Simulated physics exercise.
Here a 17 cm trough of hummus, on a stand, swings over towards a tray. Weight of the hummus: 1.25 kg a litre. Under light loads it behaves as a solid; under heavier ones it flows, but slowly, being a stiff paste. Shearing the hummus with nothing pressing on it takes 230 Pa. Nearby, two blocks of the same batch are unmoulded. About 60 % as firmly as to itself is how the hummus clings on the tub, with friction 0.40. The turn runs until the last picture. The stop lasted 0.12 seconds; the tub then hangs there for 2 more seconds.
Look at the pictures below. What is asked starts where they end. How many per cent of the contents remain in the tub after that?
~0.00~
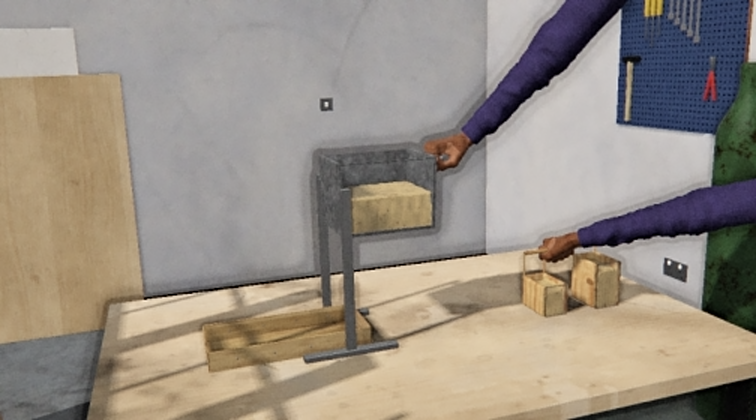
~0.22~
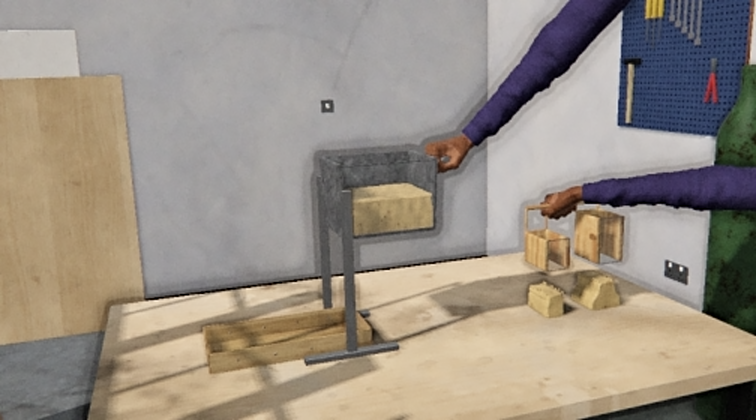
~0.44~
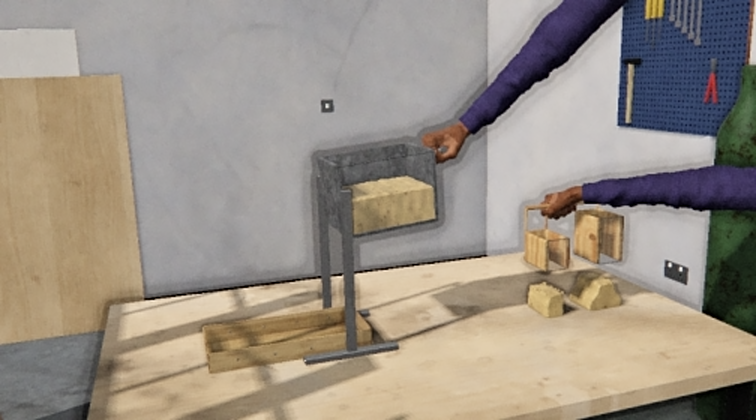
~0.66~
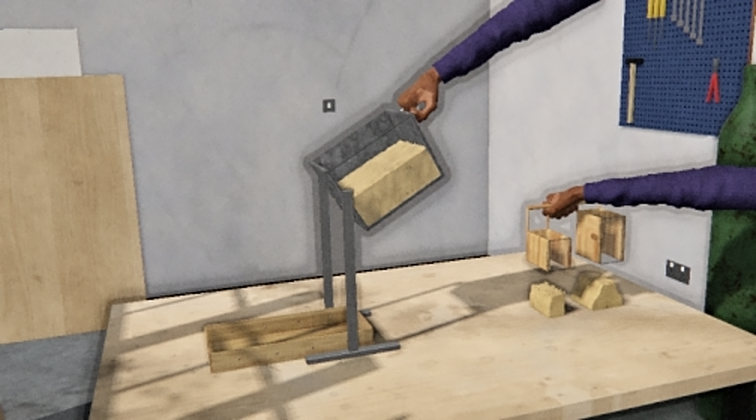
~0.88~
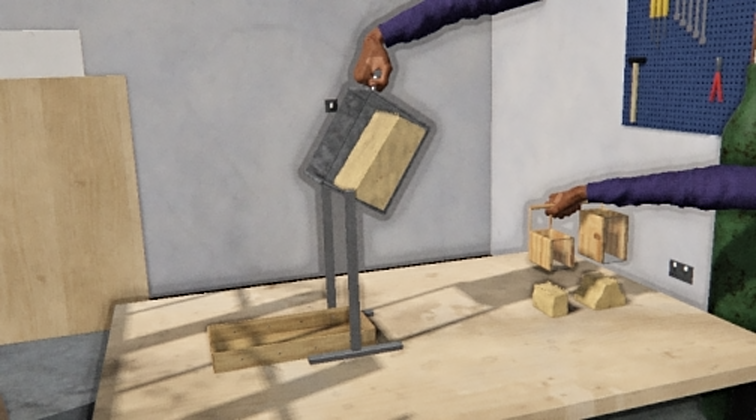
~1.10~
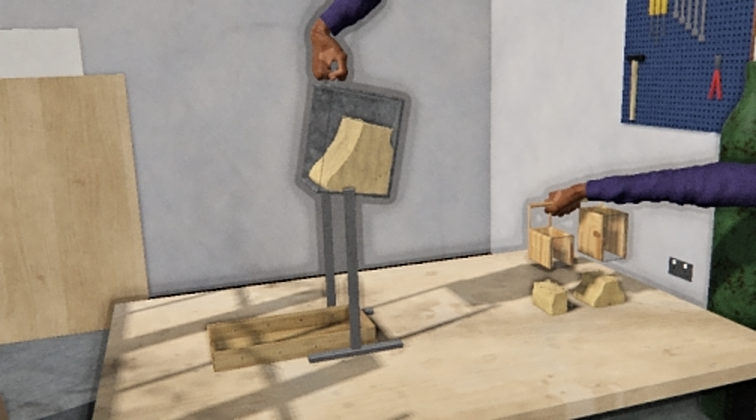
75 %.
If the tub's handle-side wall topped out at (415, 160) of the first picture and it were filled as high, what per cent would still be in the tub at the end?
Roughly 100 %.
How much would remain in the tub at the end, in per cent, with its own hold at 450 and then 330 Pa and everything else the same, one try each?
You'd see 100 percent the first time and 100 percent the second.
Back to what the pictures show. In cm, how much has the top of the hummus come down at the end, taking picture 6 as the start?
7 cm.
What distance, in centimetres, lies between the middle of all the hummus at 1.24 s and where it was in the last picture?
Measured shift, roughly 4 cm.
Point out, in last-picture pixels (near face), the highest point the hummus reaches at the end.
I'd point to somewhere around (364, 155).
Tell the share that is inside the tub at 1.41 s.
Some 80 per cent.
By 1.24 s, the tub is at 79 degrees and holds 94 %.
By 1.41 s, the tub is at 79 degrees and holds 80 %.
By 1.58 s, the tub is at 79 degrees and holds 76 %.
By 1.75 s, the tub is at 79 degrees and holds 75 %.
By 3.10 s, at the end, the tub is at 79 degrees and holds 75 %.
